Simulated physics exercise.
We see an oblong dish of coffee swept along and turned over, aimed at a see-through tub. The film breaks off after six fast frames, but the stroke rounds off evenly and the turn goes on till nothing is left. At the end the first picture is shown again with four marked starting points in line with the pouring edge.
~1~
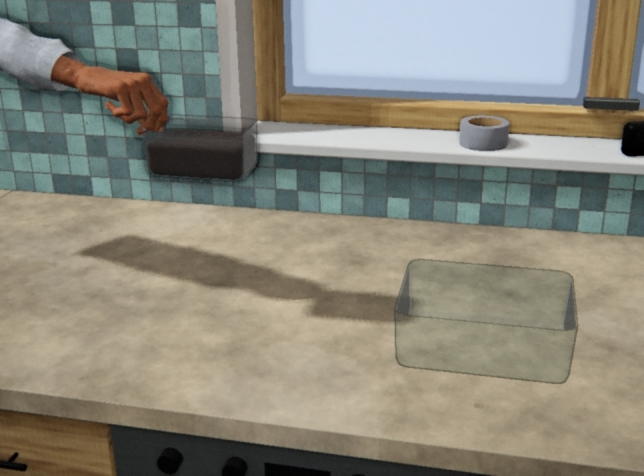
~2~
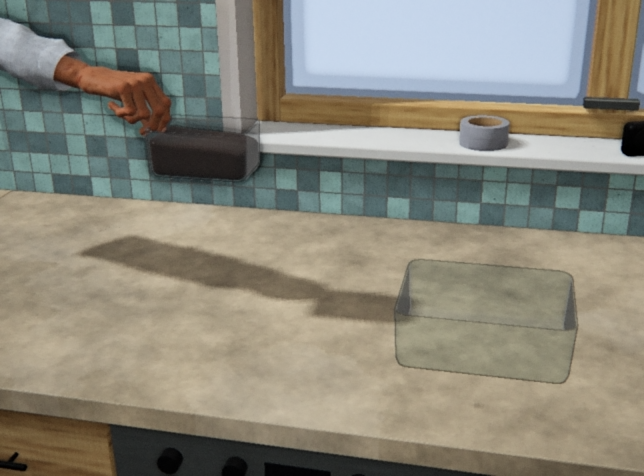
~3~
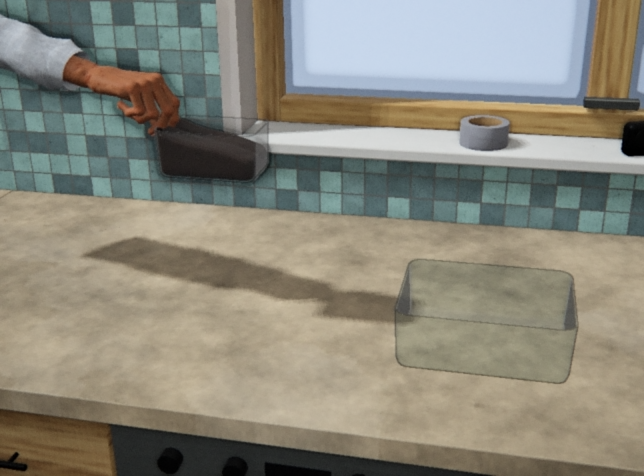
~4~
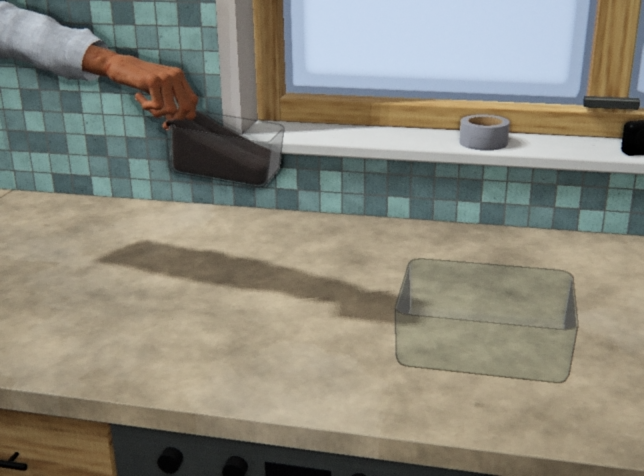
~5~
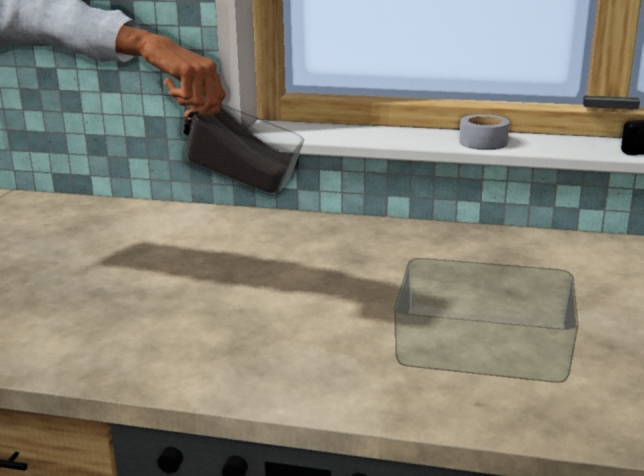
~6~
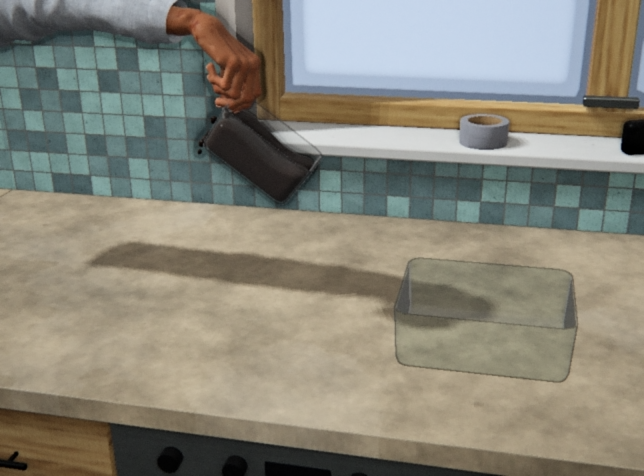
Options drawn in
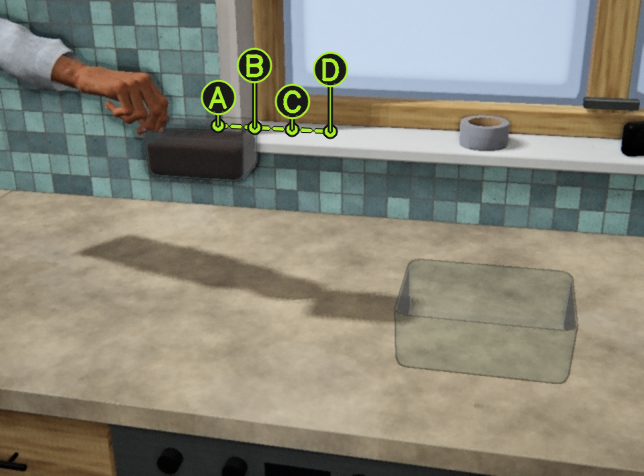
A hand in a grey sleeve holds a clear oblong dish of dark coffee at the upper left of a kitchen, seen from slightly above by a still camera. A see-through tub sits at the right of the mottled beige counter, with a grey tape roll on the white sill before teal tiles. The hand holds nearly still, then carries the dish rightward, tilting it steeply.
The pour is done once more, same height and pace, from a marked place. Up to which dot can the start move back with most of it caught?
Spot A just does it.
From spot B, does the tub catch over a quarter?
Yes, it does.
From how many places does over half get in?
All of the four.
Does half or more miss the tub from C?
No, not at all.
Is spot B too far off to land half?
No, not at all.
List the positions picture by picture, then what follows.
Upright, lip at (248, 127); tub from (395, 362) to (569, 381); nothing has left yet, in the first picture.
Upright, lip at (251, 127); nothing has left yet, in the second picture.
Upright, lip at (260, 128); nothing has left yet, in the third picture.
Tipped about 6°, lip at (276, 133); coffee is over the rim, down to (177, 119), in the fourth picture.
Tipped about 19°, lip at (297, 146); coffee is over the rim, down to (196, 127), in the fifth picture.
Tipped about 36°, lip at (316, 163); coffee is over the rim, down to (206, 148), in the sixth picture.
On the marked copy, A at (218, 125); B at (254, 127); C at (292, 129); D at (330, 131).
If A is chosen, about 71 % lands in the tub, 20 % falls short and 10 % goes beside or beyond.
If B is chosen, about 74 % lands in the tub, 13 % falls short and 14 % goes beside or beyond.
If C is chosen, about 73 % lands in the tub, 6 % falls short and 21 % goes beside or beyond.
If D is chosen, about 86 % lands in the tub, 5 % falls short and 8 % goes beside or beyond.
